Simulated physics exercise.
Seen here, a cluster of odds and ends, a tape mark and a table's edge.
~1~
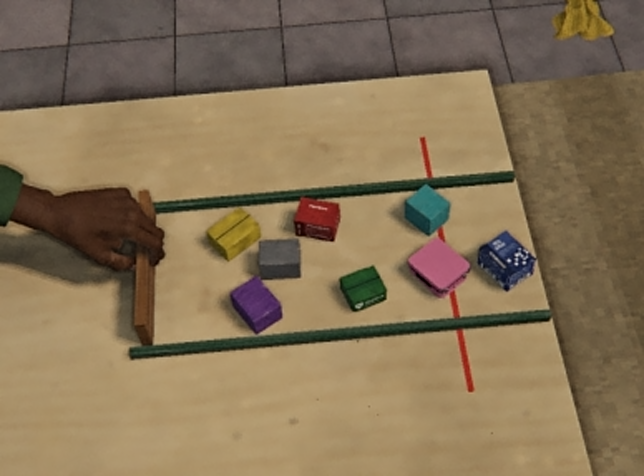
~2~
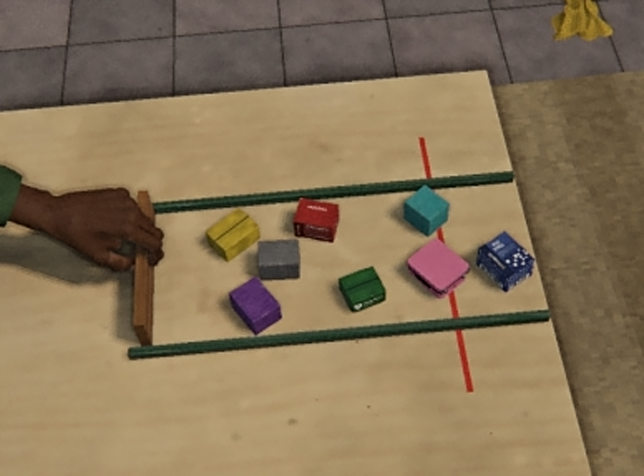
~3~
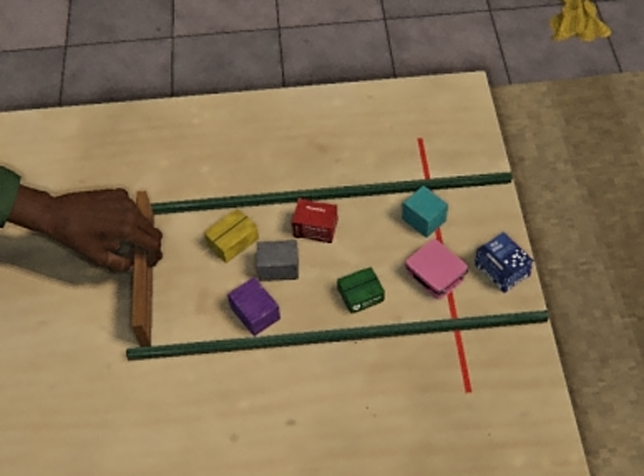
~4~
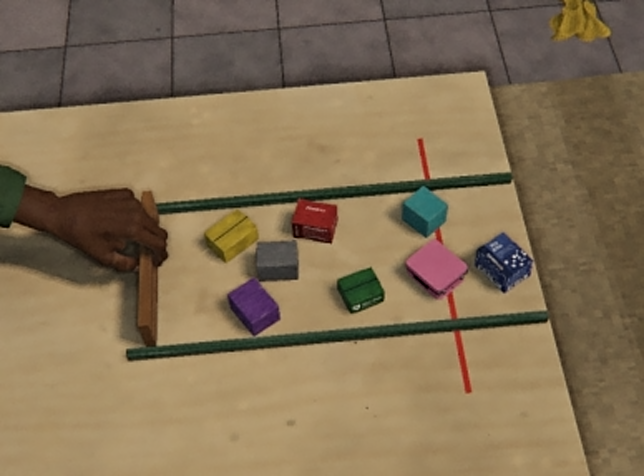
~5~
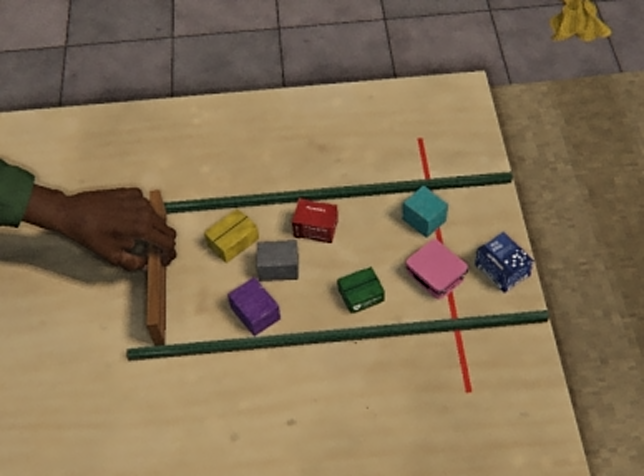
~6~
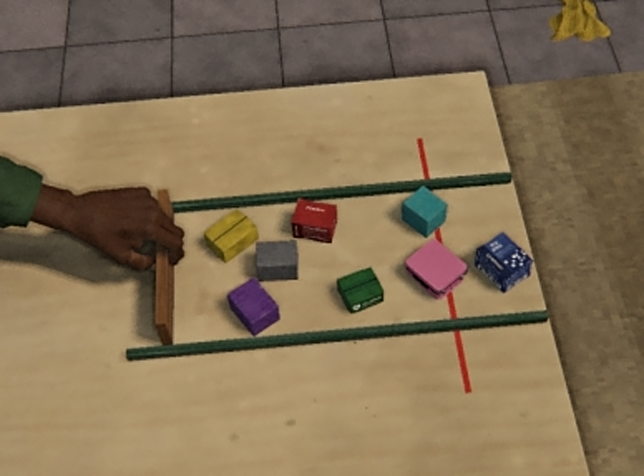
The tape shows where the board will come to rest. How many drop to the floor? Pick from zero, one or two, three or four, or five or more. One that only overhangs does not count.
In the end the number that fall off is one or two.
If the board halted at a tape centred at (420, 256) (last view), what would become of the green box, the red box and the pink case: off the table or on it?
The green box does not fall; the red box does not fall; the pink case does not fall.
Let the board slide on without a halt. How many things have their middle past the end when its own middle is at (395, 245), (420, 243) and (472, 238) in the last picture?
The counts: 0, 1 and 4.
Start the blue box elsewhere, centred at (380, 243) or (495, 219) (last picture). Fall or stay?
Place by place, it remains up; is lost.
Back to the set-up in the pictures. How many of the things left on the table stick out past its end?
It comes to 1.
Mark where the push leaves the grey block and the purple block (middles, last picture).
Near (462, 244) and (468, 294).
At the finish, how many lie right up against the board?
It touches 3.
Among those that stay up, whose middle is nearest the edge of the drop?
That is the pink case.
Soon after, none off yet; blue box at rest near (504, 263); pink case at rest near (435, 271); turquoise block at rest near (424, 212).
Then, none off yet; blue box at rest near (504, 263); pink case at rest near (435, 271); turquoise block moving near (432, 211).
Further on, none off yet; blue box moved about its own width near (535, 254); pink case moved about its own width near (486, 252); turquoise block moved well along near (495, 204).
At rest, the number that fall off is one or two; fallen, turquoise block and blue box.
